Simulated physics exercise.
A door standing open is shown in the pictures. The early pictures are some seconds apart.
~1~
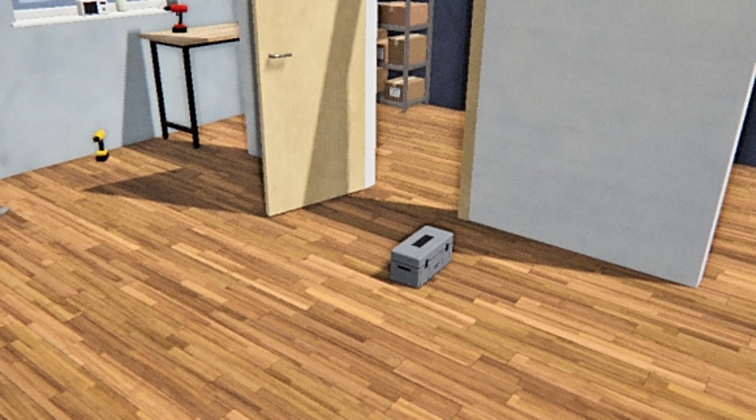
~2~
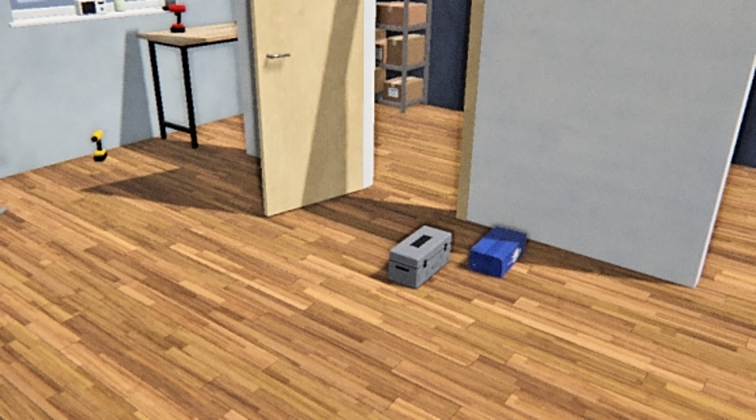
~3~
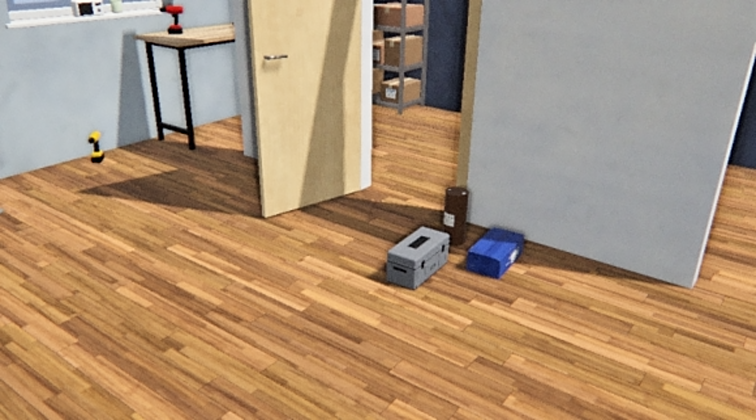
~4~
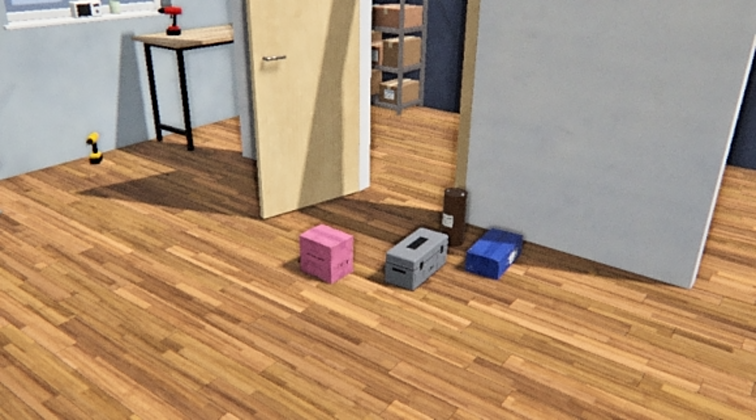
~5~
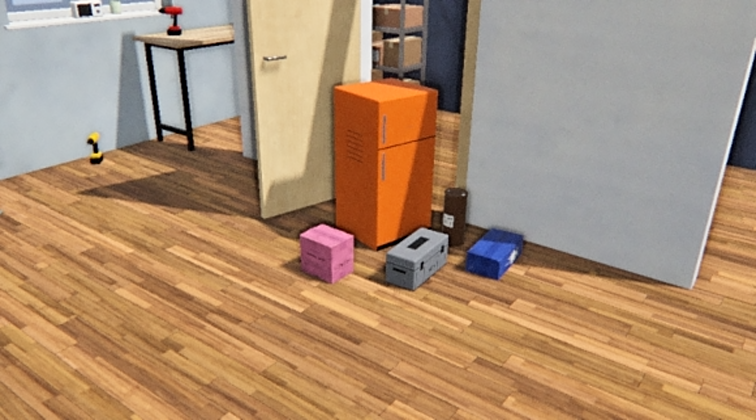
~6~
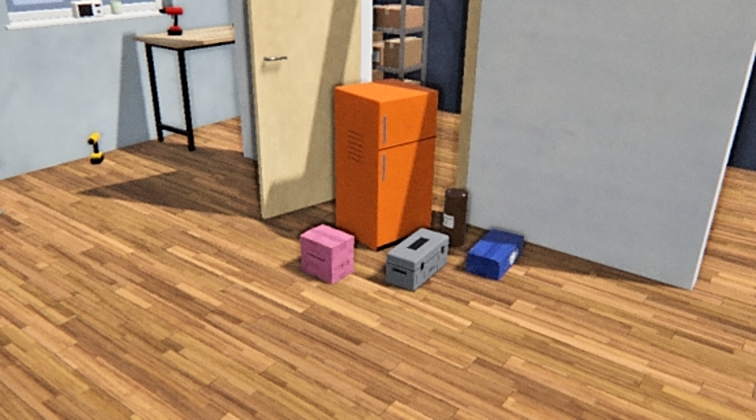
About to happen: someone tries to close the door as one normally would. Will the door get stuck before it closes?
Yes. It fails to finish its swing.
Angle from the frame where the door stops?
Around 65 degrees.
Then, 0.50 s on from there, door 96° open.
Then, 0.80 s on from there, door 85° open.
Then, 1.10 s on from there, door 73° open.
In the end, door 67° open; all 5 unmoved. At the end, from the last picture's camera, orange appliance near (385, 163).
